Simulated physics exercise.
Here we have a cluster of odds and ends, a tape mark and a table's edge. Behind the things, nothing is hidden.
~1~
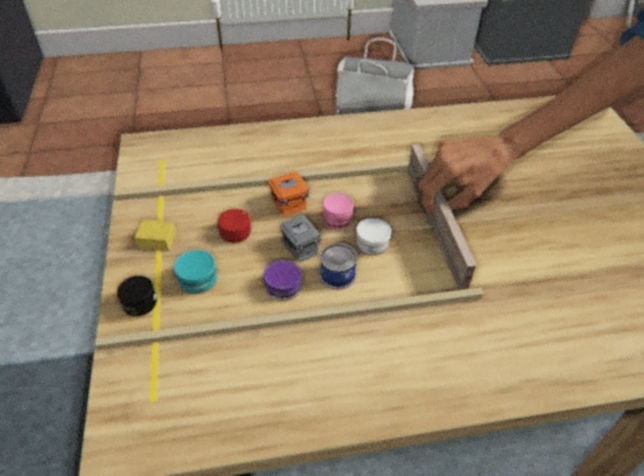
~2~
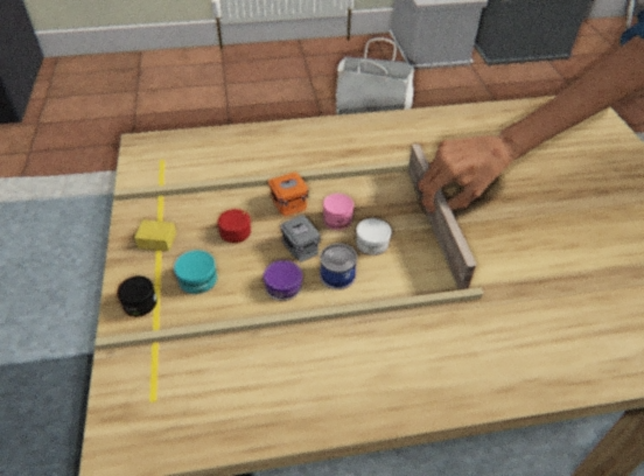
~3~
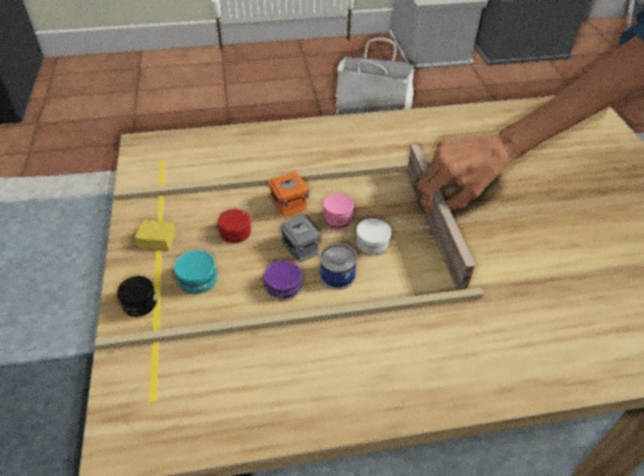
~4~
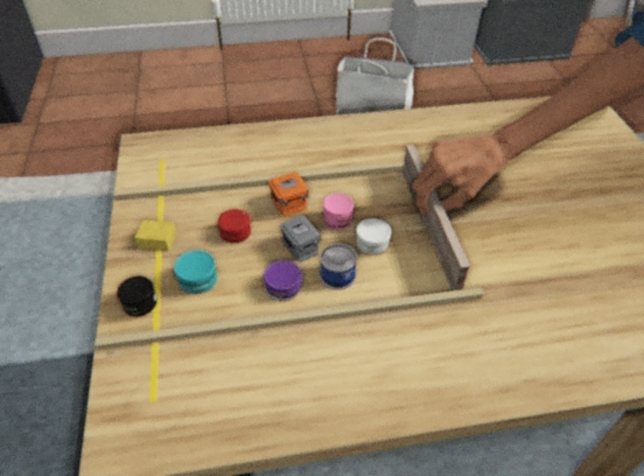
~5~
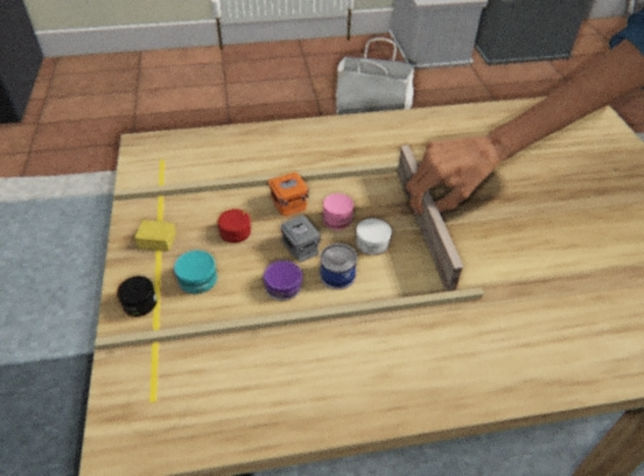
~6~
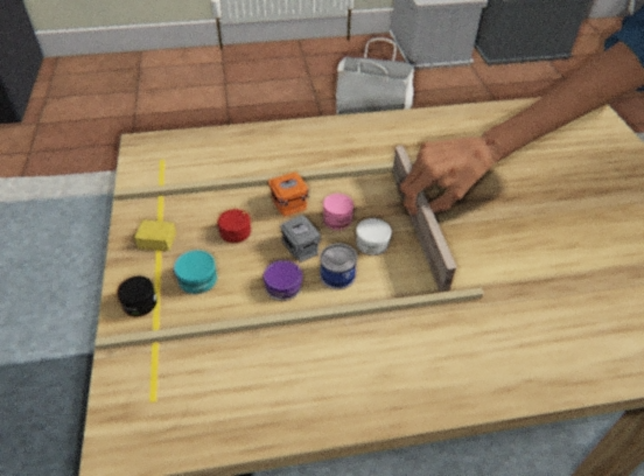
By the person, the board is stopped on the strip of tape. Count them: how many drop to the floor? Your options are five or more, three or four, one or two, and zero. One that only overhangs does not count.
My pick is one or two.
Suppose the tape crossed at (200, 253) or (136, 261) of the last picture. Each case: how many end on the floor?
So that's 0 for the first and 6 for the second.
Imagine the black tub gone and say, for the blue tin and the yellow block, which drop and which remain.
So the blue tin is still there and the yellow block goes off the edge.
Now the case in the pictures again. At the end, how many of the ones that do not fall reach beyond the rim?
That comes to 4 of them.
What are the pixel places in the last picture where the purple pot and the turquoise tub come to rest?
Near (105, 320) and (103, 282).
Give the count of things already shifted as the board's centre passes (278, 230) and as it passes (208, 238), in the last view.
The number moved is 7 and then 10.
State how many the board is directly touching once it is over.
4.
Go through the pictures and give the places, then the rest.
In the first picture, black tub (137, 296); yellow block (156, 235); turquoise tub (196, 272); board (438, 212); tape (159, 258).
In the second picture, yellow block (156, 235); grey case (300, 238).
In the third picture, turquoise tub (196, 272); red lid (235, 226).
In the fourth picture, black tub (138, 297); pink tub (338, 212).
In the fifth picture, yellow block (156, 235); blue tin (338, 267).
In the sixth picture, black tub (138, 297); yellow block (156, 235); turquoise tub (196, 272); board (420, 214); tape (159, 258).
Soon after, none off yet; black tub at rest near (138, 297); yellow block at rest near (156, 235); turquoise tub at rest near (196, 272).
In the end, the number that fall off is one or two; gone, yellow block and black tub.
